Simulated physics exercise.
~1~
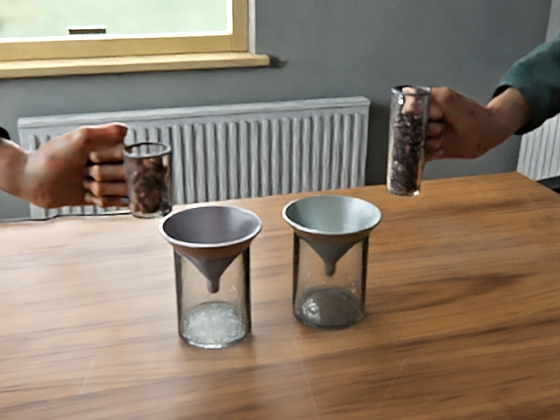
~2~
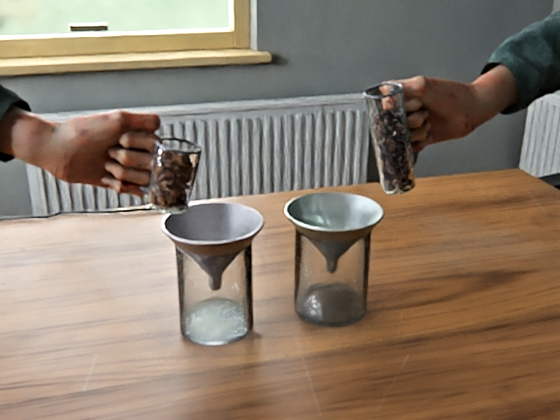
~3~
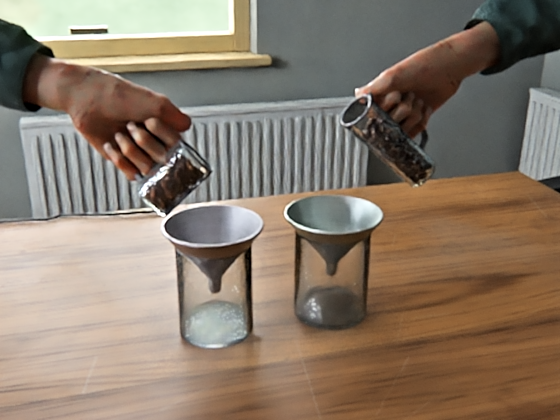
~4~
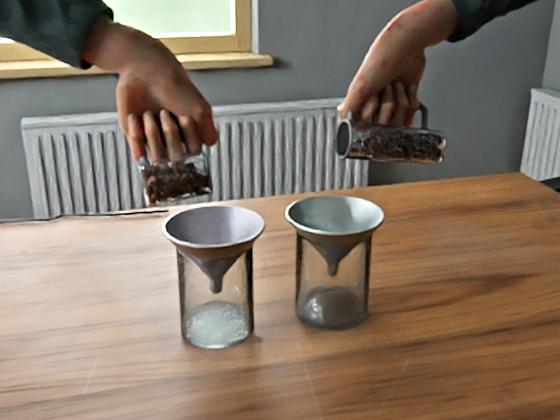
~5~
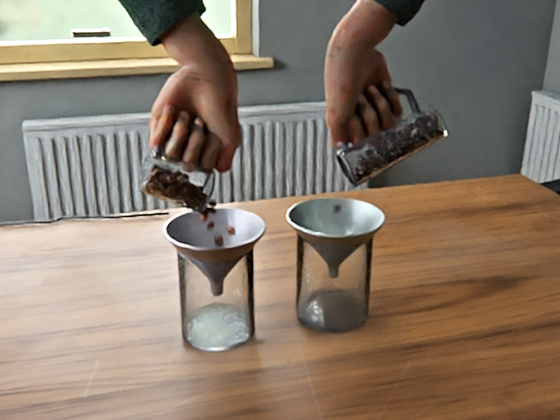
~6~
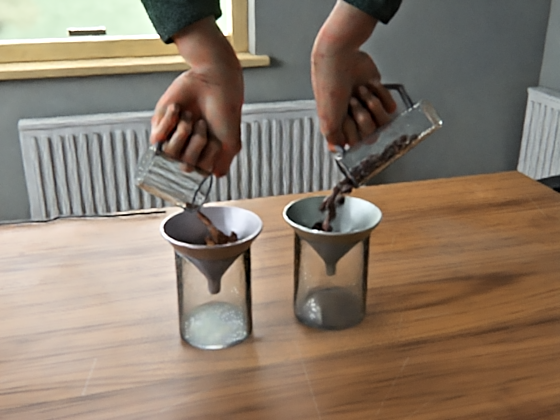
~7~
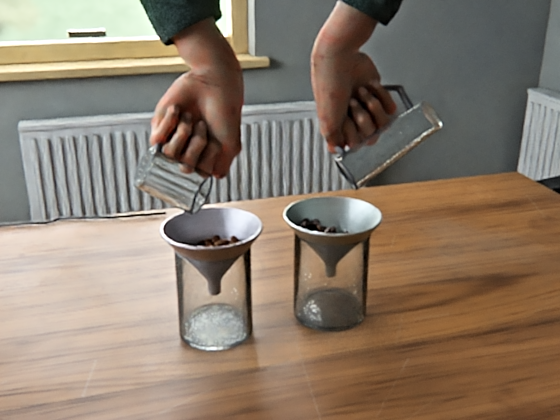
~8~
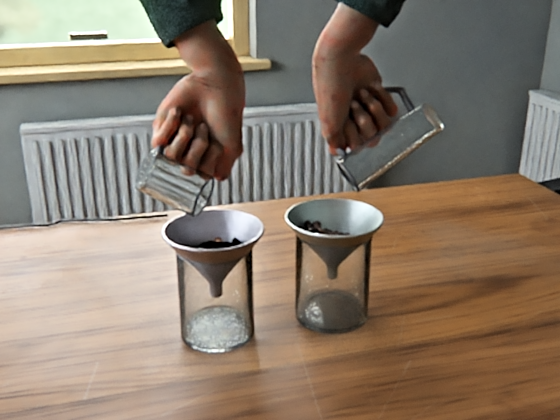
In a grey-walled room with a white radiator beneath a window, a slightly swaying view looks down across a brown wooden table. Two metallic funnels sit in clear glass jars, while hands in dark green sleeves hold glass cups of dark brown pieces above them. The hands move inward and tip the cups. Pieces drop from the left cup first, then from the right, until both cups are empty. The pieces heap up inside both funnels and stay stuck there, with none down in either jar, as the hands keep the cups tilted overhead.
